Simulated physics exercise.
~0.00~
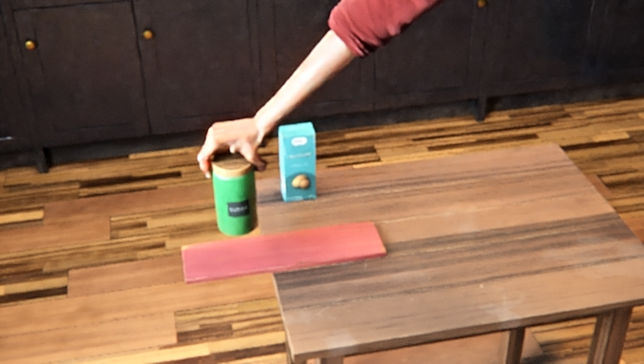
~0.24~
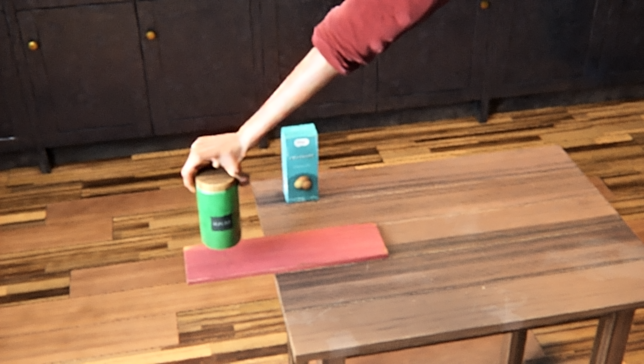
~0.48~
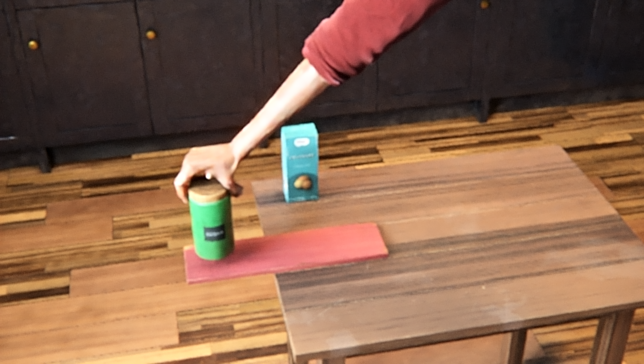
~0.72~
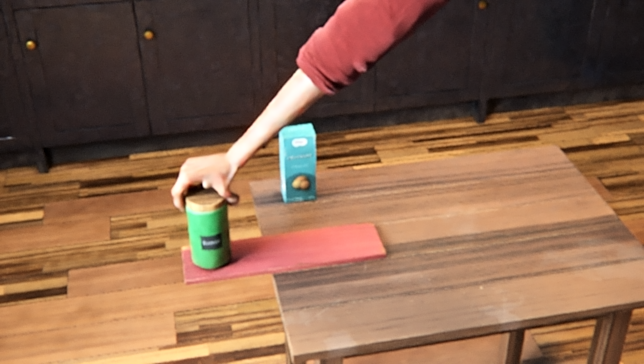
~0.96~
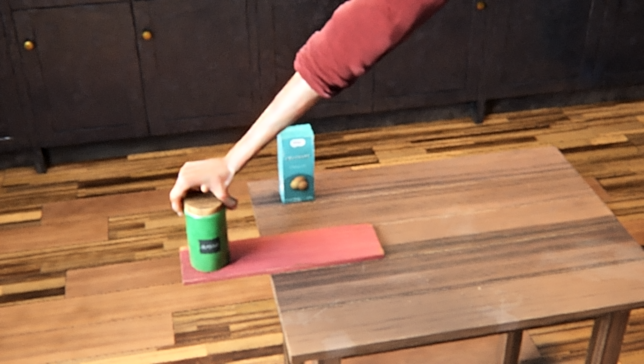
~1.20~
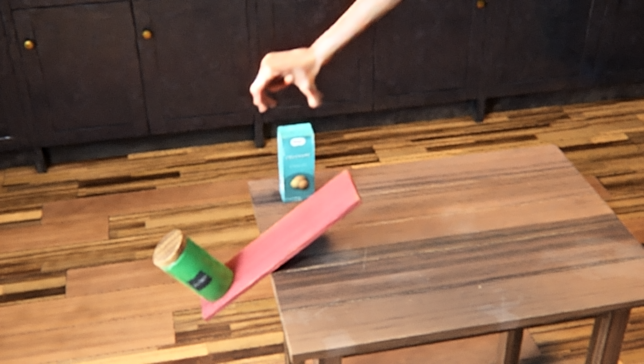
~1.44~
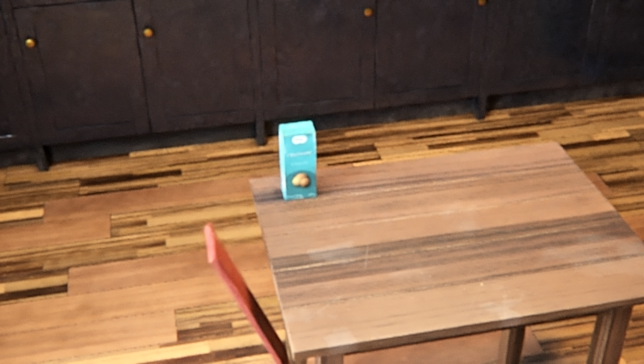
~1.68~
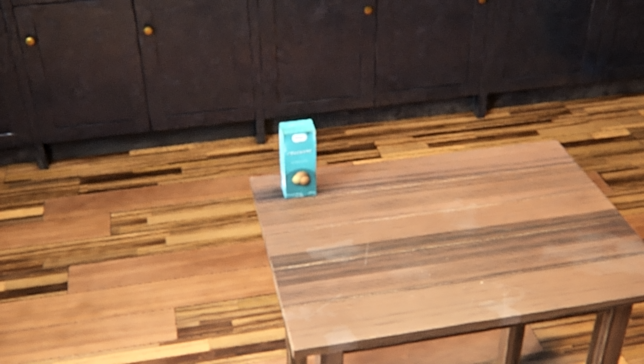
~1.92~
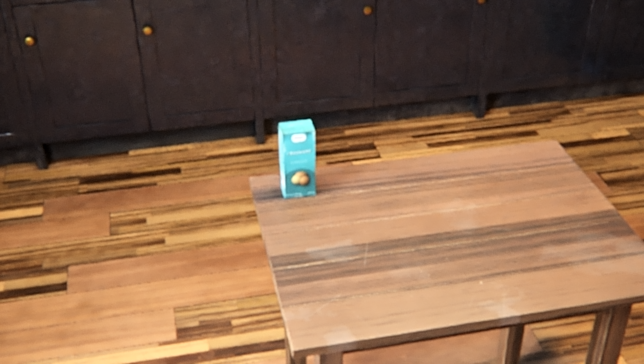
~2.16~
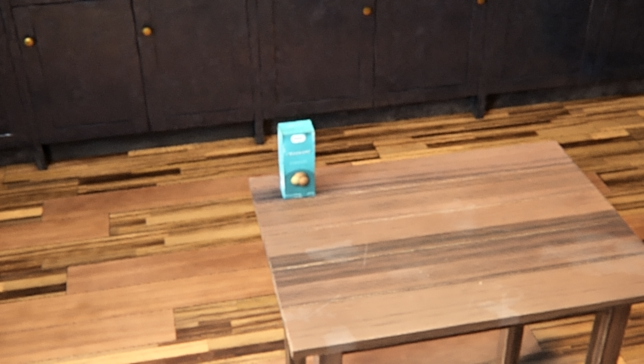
Green jar set by a hand on a red board's overhanging end tipping off the table with it, leaving the turquoise carton standing.
